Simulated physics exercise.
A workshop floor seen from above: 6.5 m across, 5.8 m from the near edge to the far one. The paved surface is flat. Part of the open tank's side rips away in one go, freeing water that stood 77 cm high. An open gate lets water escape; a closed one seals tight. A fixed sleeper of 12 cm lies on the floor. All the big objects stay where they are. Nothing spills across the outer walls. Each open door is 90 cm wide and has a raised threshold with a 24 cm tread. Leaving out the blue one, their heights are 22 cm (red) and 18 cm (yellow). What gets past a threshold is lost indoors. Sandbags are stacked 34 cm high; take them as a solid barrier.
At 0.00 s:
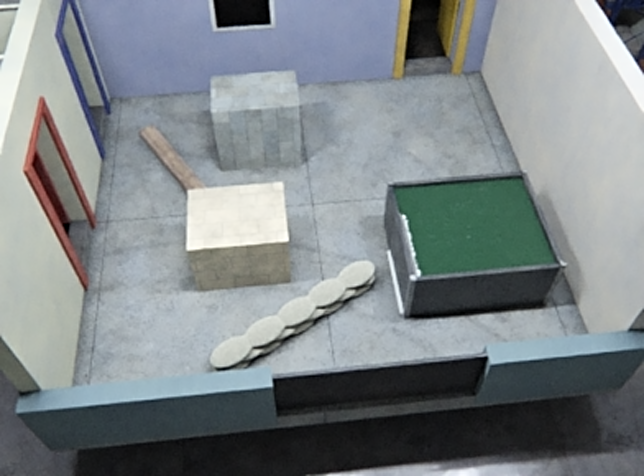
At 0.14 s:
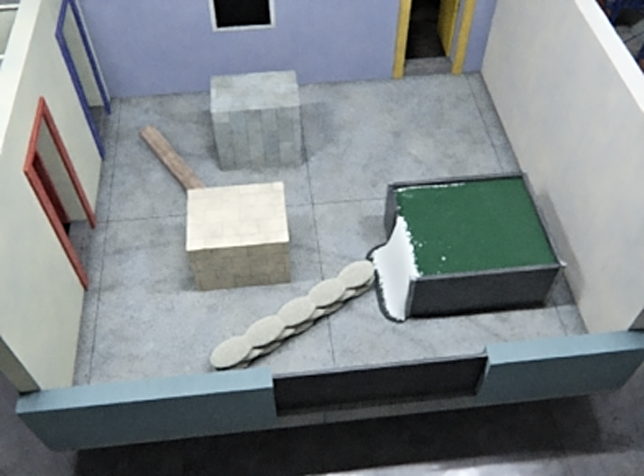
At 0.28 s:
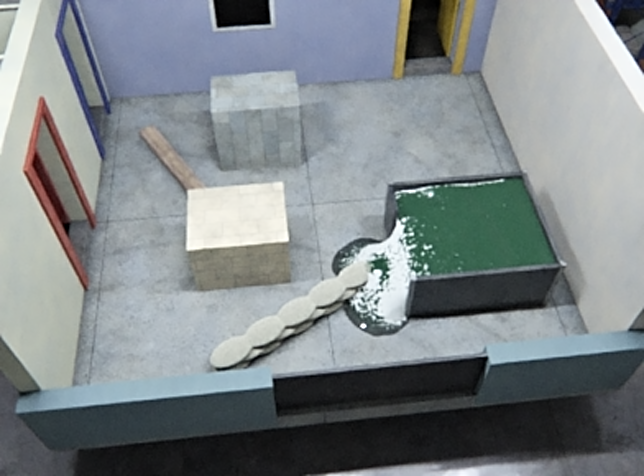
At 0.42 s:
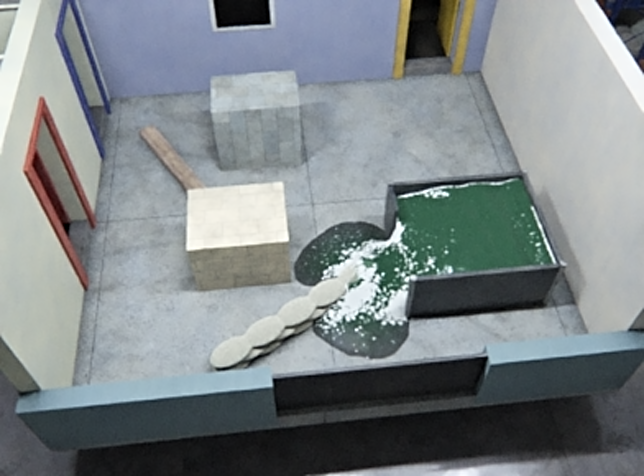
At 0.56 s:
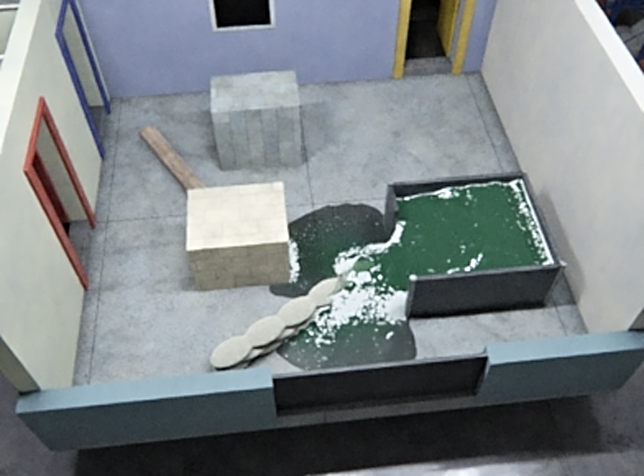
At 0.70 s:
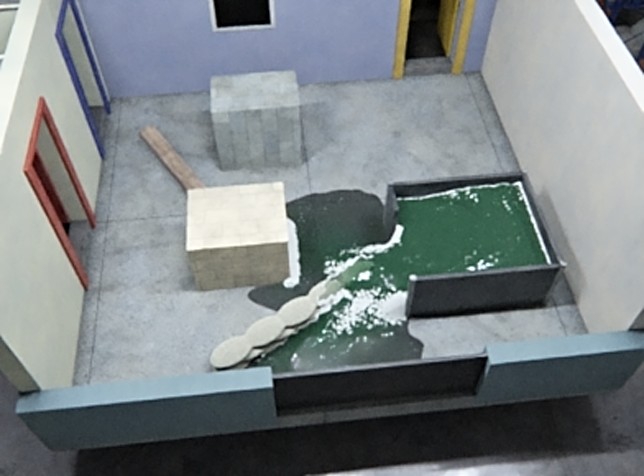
Green water burst out through the left side of an open tank, spreading in a dark, white-flecked sheet across the gray floor, around the row of sandbags and against the pale block.
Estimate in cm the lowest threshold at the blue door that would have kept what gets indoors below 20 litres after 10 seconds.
At least 8 cm or so.
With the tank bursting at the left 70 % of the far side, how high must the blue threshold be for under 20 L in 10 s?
About 14.0 cm.
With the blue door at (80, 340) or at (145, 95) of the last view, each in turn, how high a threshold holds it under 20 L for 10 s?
About 17 and 10.5 cm.
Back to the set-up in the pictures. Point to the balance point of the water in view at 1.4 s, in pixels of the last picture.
Around (395, 280).
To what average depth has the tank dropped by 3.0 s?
Some 26 cm.
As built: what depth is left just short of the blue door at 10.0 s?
Roughly 8.5 cm deep.
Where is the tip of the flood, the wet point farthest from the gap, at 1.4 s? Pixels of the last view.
At about (68, 420).
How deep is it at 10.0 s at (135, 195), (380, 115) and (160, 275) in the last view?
Roughly 8, 9 and 4 cm, in turn.
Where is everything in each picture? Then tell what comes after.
In the first picture, the open tank at (471, 226) is whole and still, 77 cm deep; the blue door at (88, 84) is dry.
In the second picture, the gap is at (402, 267), the front 0.3 m out at (373, 265); the back of the open tank holds 77 cm.
In the third picture, the gap is at (402, 270), the front 0.8 m out at (338, 269); the back of the open tank holds 77 cm.
In the fourth picture, the gap is at (402, 271), the front 1.3 m out at (304, 279); the back of the open tank holds 73 cm.
In the fifth picture, the gap is at (402, 271), the front 1.7 m out at (283, 348); the back of the open tank holds 65 cm.
In the sixth picture, the gap is at (402, 271), the front 2.1 m out at a hidden place; the back of the open tank holds 67 cm; 3.3 m in a straight line remain to the blue door at (88, 84).
After 1.4 s water covers 25 % of the floor, deepest (47 cm) near (381, 287); it has not reached the blue door.
After 3.0 s water covers 60 % of the floor, deepest (30 cm) near (237, 374); it has not reached the blue door.
After 10.0 s water covers 95 % of the floor, deepest (11 cm) near (481, 72); 9 cm at the blue door, 0 litres in over its 21 cm threshold.
At the blue door as built, the water arrived by 3.8 s and peaked near 12 cm at 5.6 s.
Run again over the same 10 s with other heights there, 36 litres in over 6.5 cm, 8 litres over 10 cm. The limit of 20 litres is kept from about 8 cm up.
